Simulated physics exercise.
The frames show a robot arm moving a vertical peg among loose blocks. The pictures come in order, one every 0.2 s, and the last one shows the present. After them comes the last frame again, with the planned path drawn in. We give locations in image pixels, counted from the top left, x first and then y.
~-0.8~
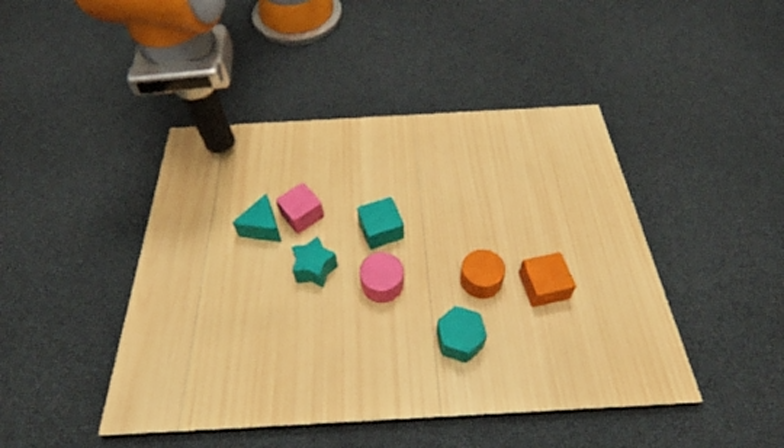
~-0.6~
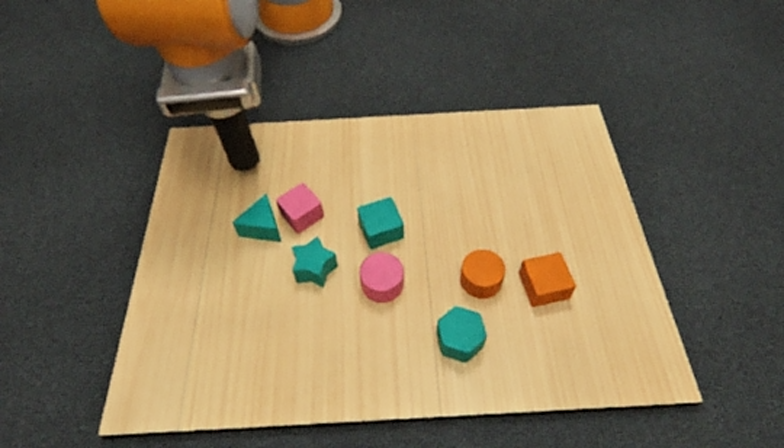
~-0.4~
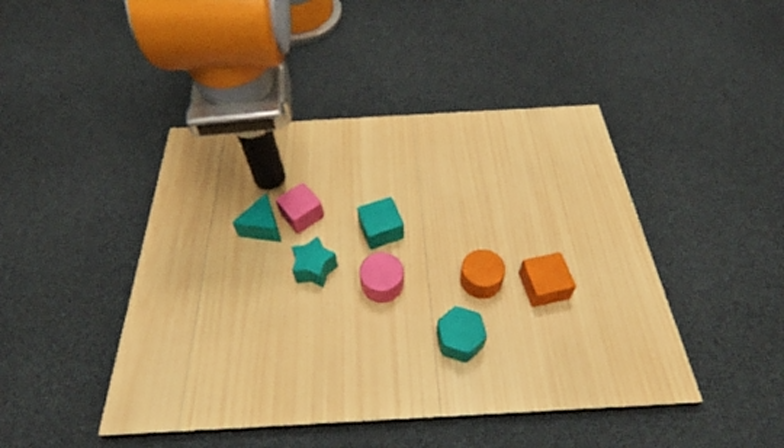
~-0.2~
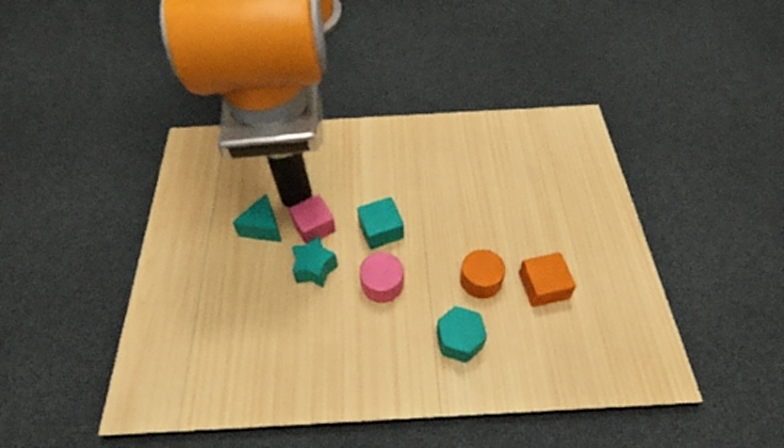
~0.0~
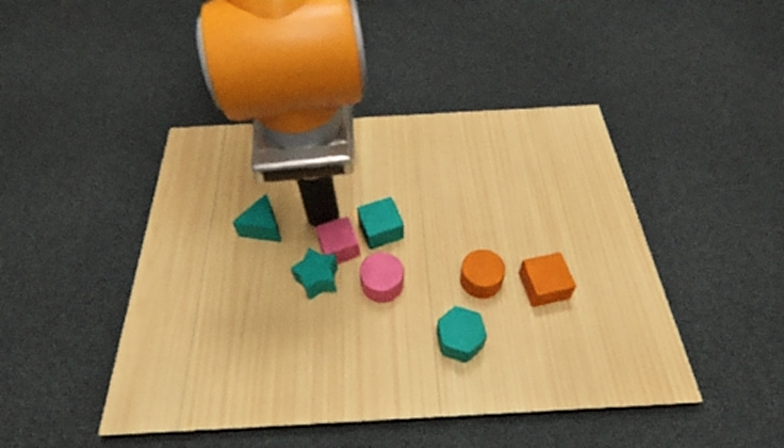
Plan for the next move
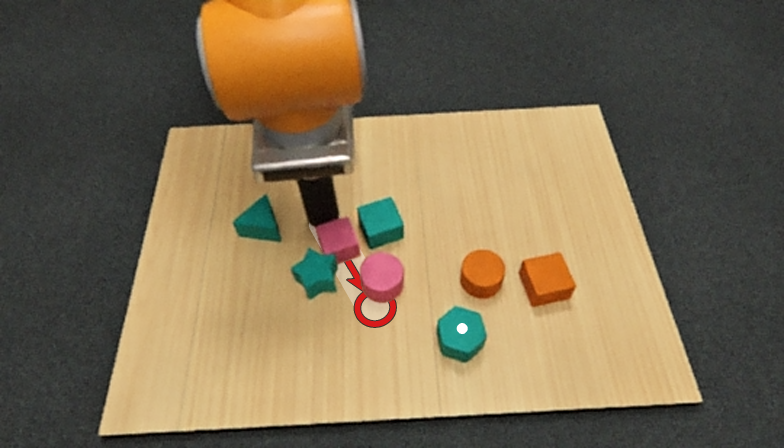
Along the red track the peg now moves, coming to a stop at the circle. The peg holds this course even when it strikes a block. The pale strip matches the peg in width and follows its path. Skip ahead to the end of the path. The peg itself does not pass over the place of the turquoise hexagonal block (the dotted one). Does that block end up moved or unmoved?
At the moment the path ends, the turquoise hexagonal block no longer stands where it did.
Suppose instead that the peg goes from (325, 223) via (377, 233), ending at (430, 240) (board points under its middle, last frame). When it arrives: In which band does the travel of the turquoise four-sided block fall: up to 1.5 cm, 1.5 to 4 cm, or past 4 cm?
It goes beyond 4 cm.
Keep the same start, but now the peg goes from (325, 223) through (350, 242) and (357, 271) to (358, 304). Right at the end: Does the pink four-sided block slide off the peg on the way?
I believe not.
The line goes from (325, 223) directly to (375, 307); the dot is on the turquoise hexagonal block.
What follows on the original path. One third of the way, peg at (340, 243); turquoise star at (318, 275), turned 35° clockwise; pink four-sided block at (360, 261), turned 20° anticlockwise; pink round block at (395, 281).
Two thirds of the way, peg at (357, 271); turquoise star at (318, 276), turned 45° clockwise; pink four-sided block at (384, 288), turned 40° anticlockwise; pink round block at (423, 302).
At the end, peg at (374, 301); turquoise star at (318, 276), turned 45° clockwise; pink four-sided block at (407, 316), turned 55° anticlockwise; pink round block at (450, 324); turquoise hexagonal block at (494, 344), turned 10° anticlockwise.
